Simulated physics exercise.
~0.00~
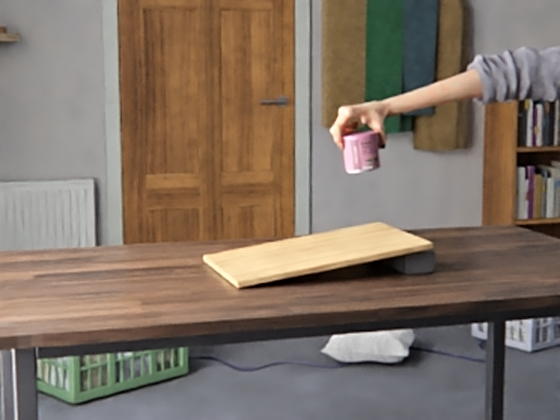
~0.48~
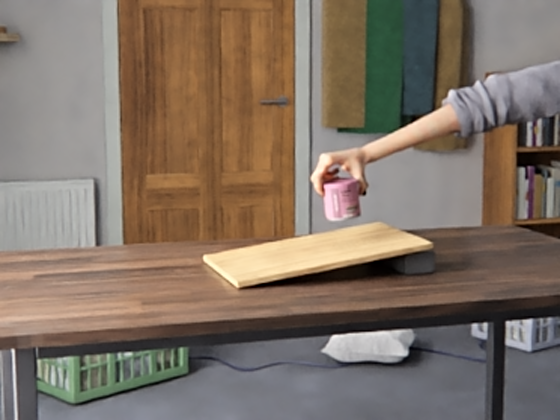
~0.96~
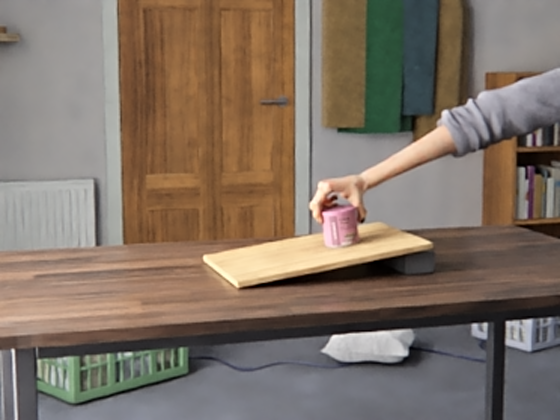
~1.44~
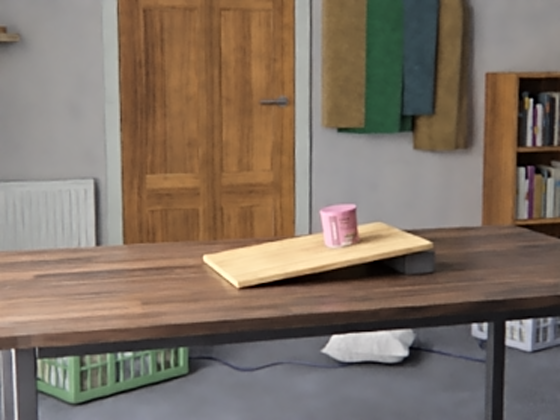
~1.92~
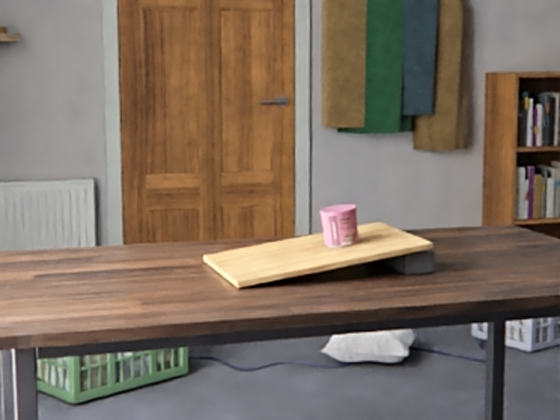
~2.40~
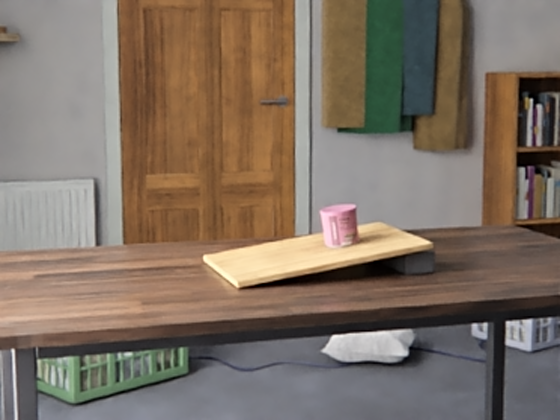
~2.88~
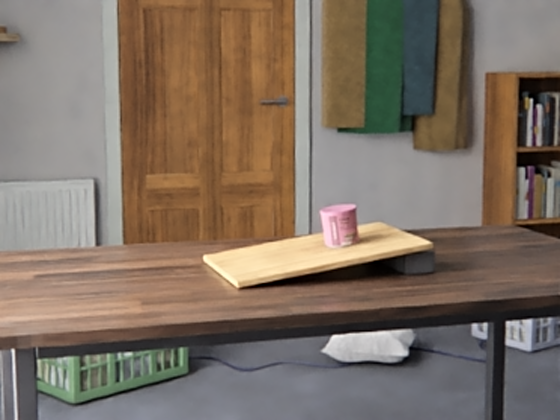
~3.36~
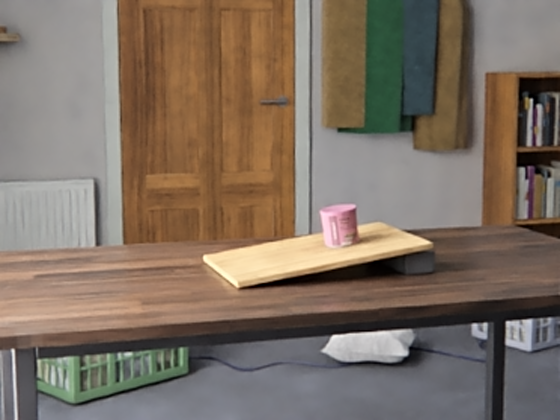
A pink tin is lowered by a hand onto a sloping board and stays put.
